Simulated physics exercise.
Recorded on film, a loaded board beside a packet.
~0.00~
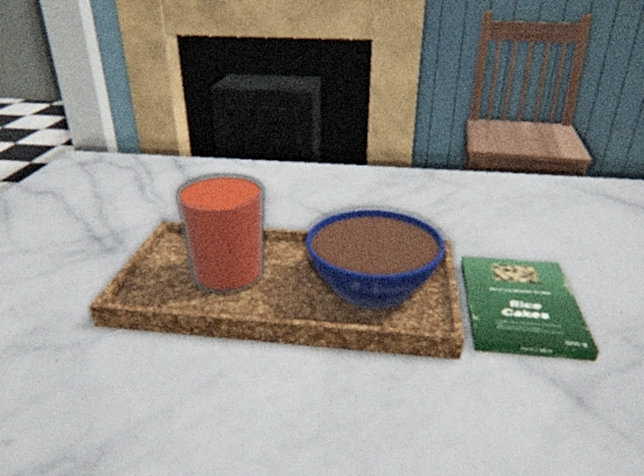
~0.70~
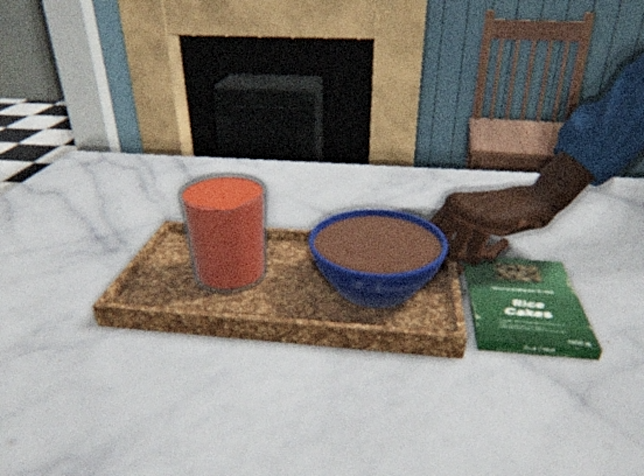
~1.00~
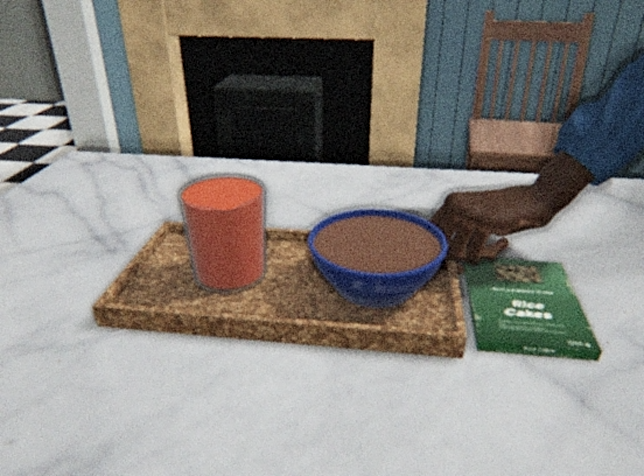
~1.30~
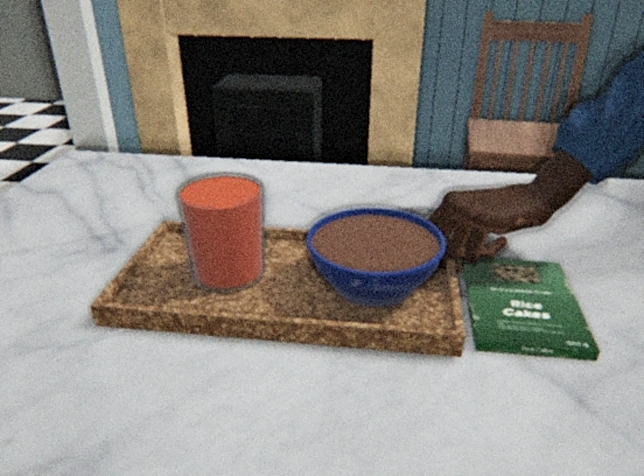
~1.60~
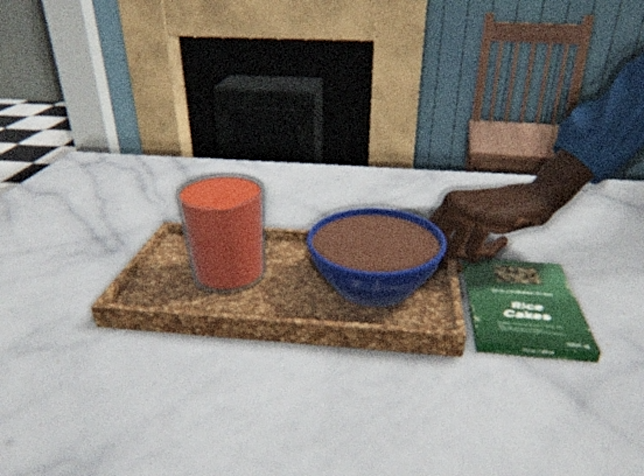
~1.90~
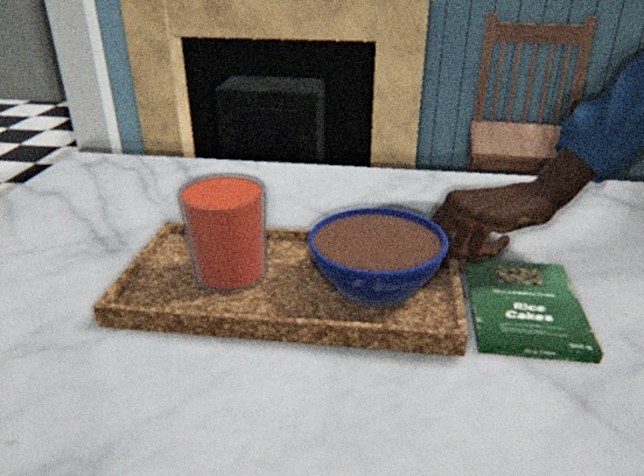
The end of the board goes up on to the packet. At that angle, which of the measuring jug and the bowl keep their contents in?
In the end measuring jug: I'd say no spillage there; bowl: I'd say no spillage there.
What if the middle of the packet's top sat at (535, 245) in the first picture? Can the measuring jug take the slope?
With that height it overflows.
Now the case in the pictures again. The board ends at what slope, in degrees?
Roughly 2 degrees.
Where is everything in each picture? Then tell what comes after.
The board lies flat; measuring jug (224, 231) nearly full; bowl (374, 261) nearly full; packet (536, 352), in the first frame.
A hand takes the end of the board; measuring jug nearly full, surface at (223, 193); bowl nearly full, surface at (377, 246), in the second frame.
Slope near 0°; measuring jug (226, 232) nearly full; bowl (376, 260) nearly full, in the third frame.
The board slopes by about 0°; measuring jug nearly full, surface at (220, 193); bowl nearly full, surface at (375, 244); packet (537, 352), in the fourth frame.
The end is rising; measuring jug (225, 232) nearly full; bowl (375, 259) nearly full, in the fifth frame.
The end has come up a little; measuring jug nearly full, surface at (222, 193); bowl nearly full, surface at (377, 243); packet (540, 354), in the sixth frame.
By 2.6 s, the board slopes by about 2°; measuring jug, its rim is dry; bowl, its rim is dry.
By 3.4 s, the board slopes by about 3°; measuring jug, its rim is dry; bowl, its rim is dry.
By 4.6 s, the board slopes by about 2°, resting on the packet; measuring jug, its rim is dry; bowl, its rim is dry.
